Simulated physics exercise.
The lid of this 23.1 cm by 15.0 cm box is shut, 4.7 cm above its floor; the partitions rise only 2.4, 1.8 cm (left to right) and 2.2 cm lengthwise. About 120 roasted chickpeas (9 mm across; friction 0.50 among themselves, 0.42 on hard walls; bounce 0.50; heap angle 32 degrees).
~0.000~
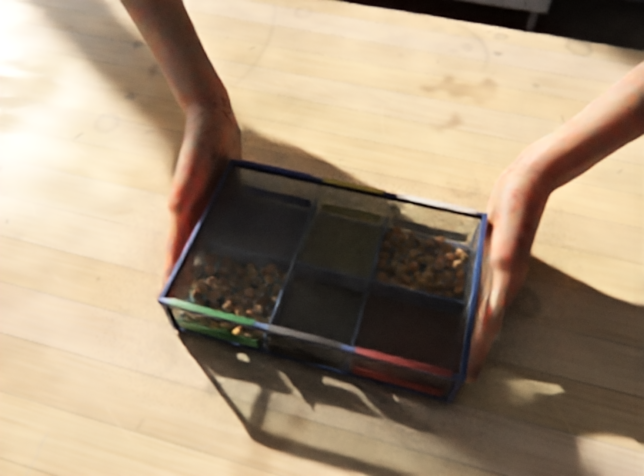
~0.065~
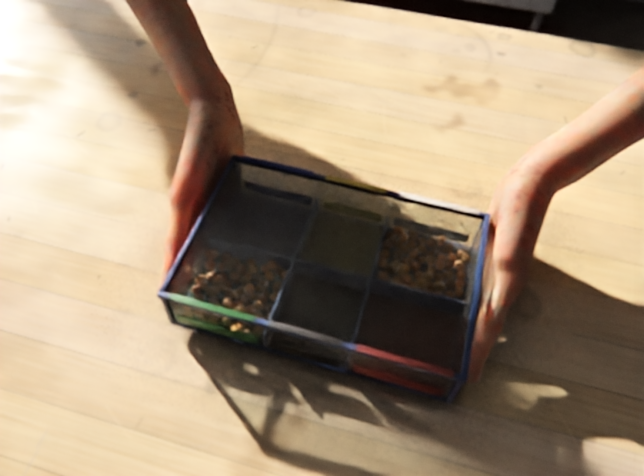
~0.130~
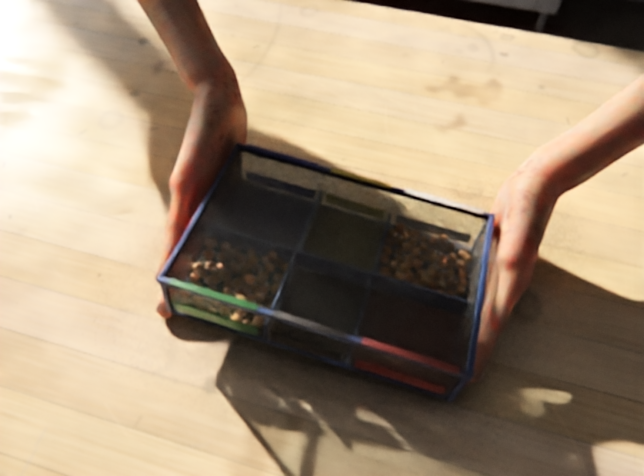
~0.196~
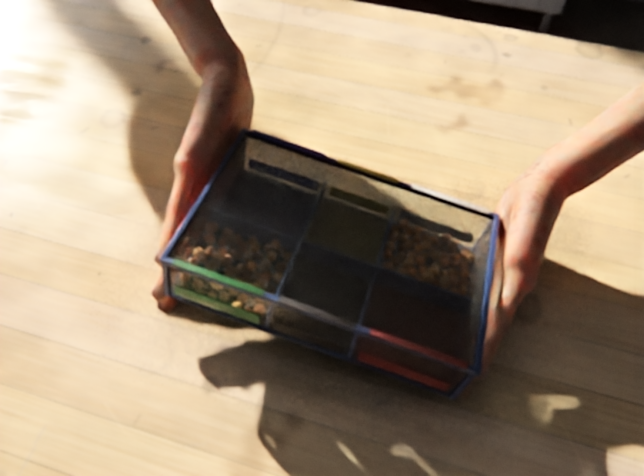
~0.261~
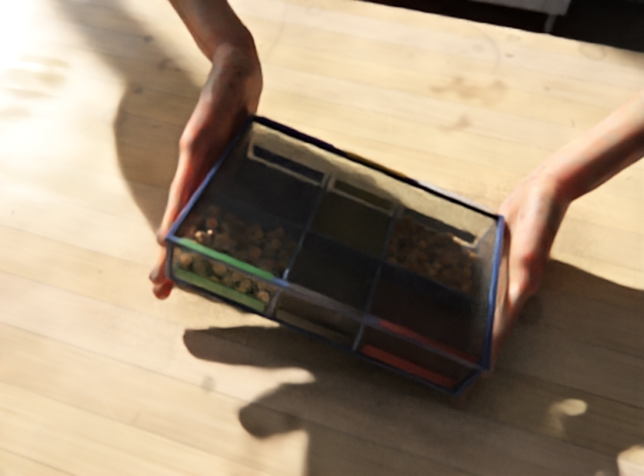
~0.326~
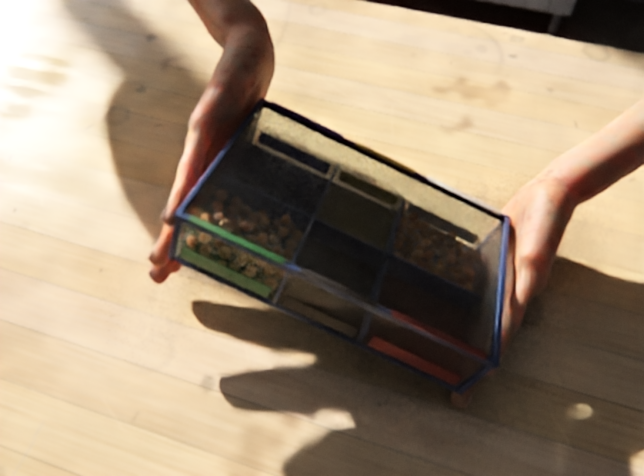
A clear divided box holding small brown pieces tilts steadily as two hands lift it.
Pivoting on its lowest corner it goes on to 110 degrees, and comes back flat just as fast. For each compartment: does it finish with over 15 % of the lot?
Red compartment: Below; blue compartment: Below; green compartment: Below; yellow compartment: Below; white compartment: Above; black compartment: Below.
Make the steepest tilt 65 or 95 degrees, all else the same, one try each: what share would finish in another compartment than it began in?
Some 5 and 50 per cent.
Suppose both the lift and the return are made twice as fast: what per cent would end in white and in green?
In that case white 100; green 0.
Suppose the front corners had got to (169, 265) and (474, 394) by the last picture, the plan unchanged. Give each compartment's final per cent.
Red 65; blue 0; green 0; yellow 0; white 35; black 0.
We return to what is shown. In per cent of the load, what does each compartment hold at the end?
Red 0; blue 0; green 0; yellow 0; white 100; black 0.
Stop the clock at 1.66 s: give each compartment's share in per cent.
Red 0, blue 0, green 10, yellow 15, white 70, black 5.
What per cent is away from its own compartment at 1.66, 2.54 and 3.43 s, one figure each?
In turn: 45, 50, 50.
After 1.66 s, tilt 110 degrees; green 10 %, yellow 15 %, white 70 %, black 5 %.
Then, at 2.54 s, tilt 49 degrees; white 100 %.
After 3.43 s, tilt 0 degrees; white 100 %.
At rest (3.9 s), red 0 %, blue 0 %, green 0 %, yellow 0 %, white 100 %, black 0 %.
